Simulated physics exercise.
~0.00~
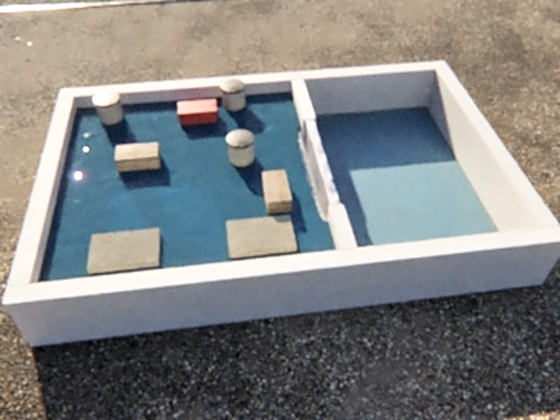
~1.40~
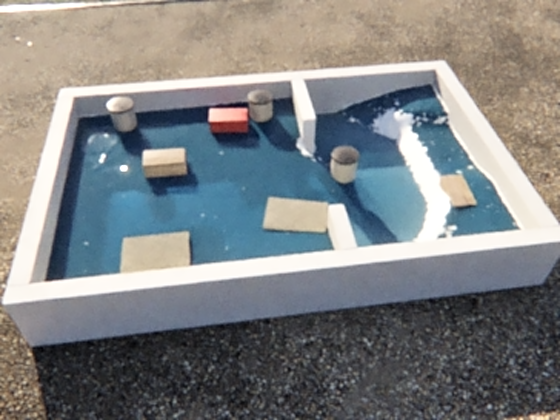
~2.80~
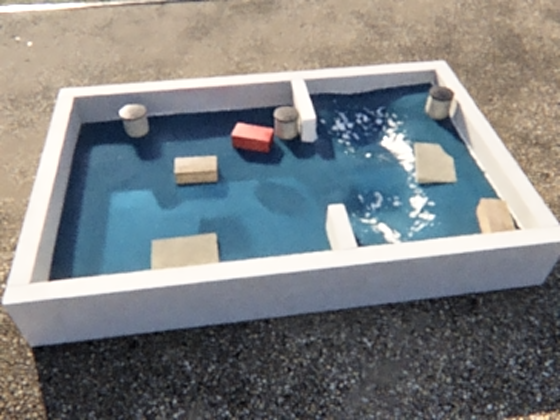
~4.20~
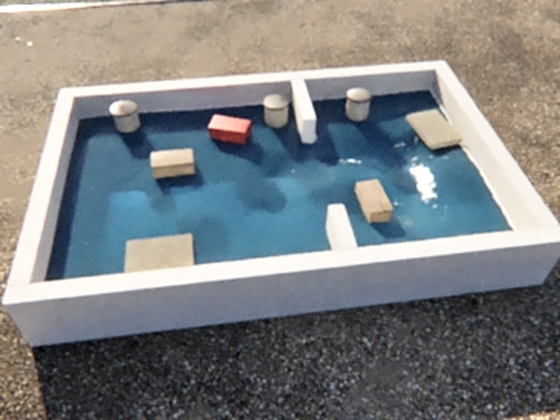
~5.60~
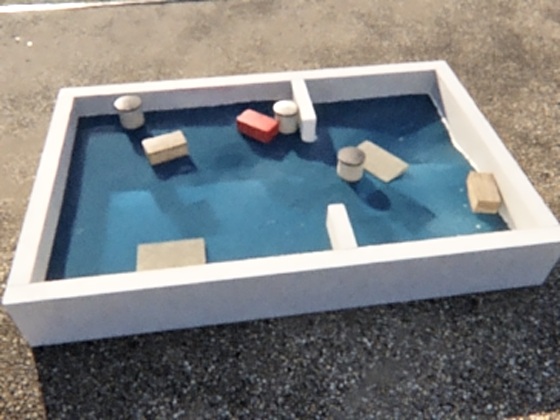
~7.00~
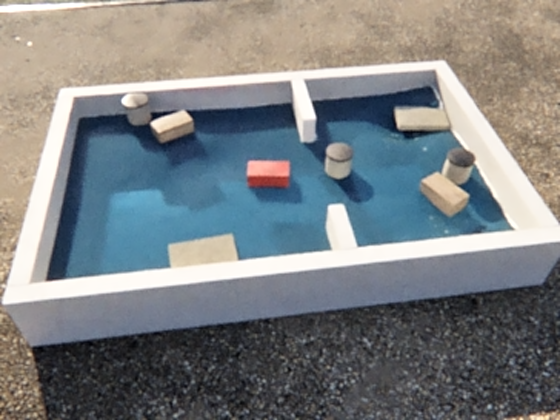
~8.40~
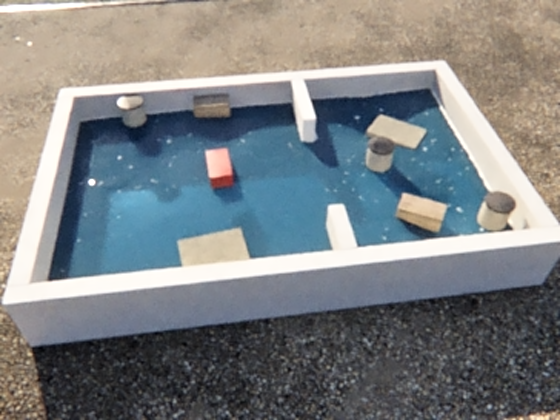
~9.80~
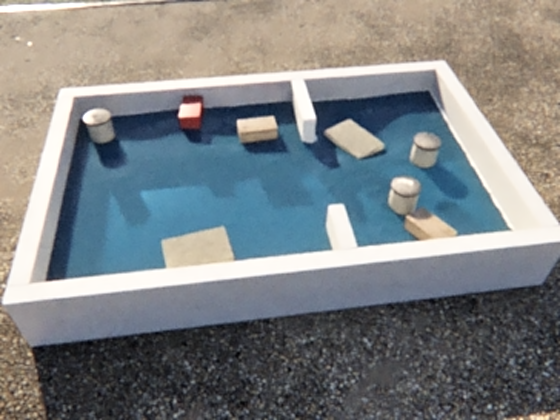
A white rectangular basin held blue water and floating blocks and pails until its divider opened and water surged right, carrying some through the gap. The pieces kept drifting, and the red block ended near the back wall, left of the divider.
